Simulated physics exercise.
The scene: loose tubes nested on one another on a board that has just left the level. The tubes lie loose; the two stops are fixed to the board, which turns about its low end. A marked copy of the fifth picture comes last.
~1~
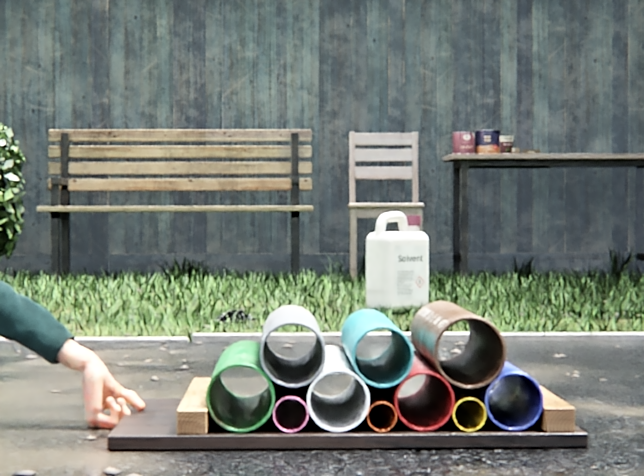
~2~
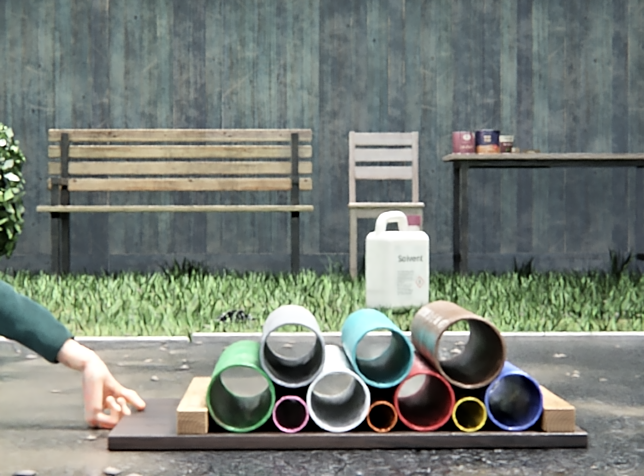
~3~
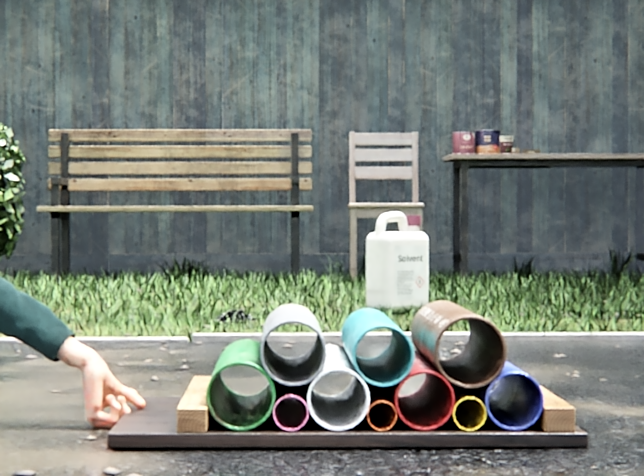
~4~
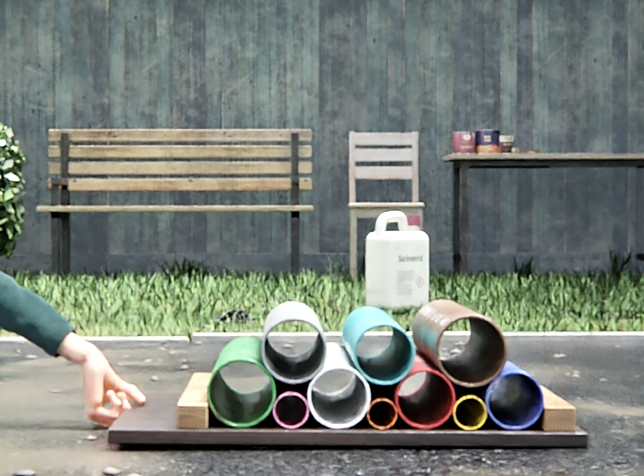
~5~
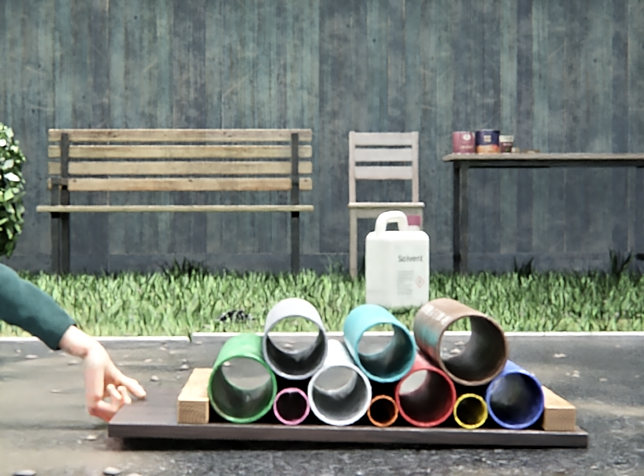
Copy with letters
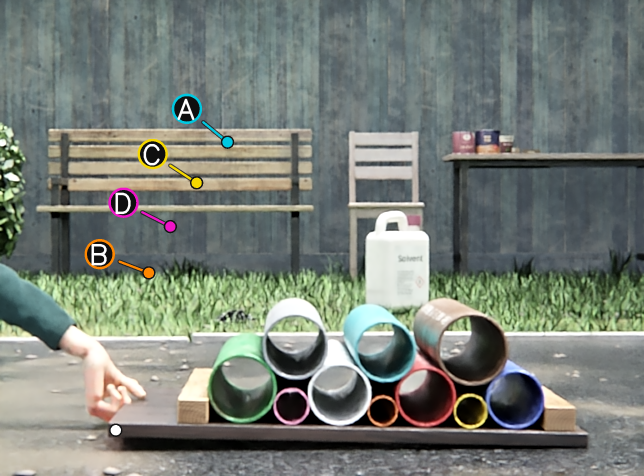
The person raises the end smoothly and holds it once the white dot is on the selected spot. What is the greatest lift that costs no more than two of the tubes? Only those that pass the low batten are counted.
No higher than A.
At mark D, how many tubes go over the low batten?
It comes to none.
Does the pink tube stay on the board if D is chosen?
Yes, with D.
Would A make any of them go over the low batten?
No.
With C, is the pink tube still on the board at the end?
Yes, with C.
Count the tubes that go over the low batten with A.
It comes to none.
On the copy, A at (227, 142); B at (149, 273); C at (197, 183); D at (171, 227); the white dot at (116, 430).
On A. First, board at 21°.
Then, board at 39°.
Finally, board at 40°, none over the low batten.
By contrast, B none over the low batten; C none over the low batten; D none over the low batten.
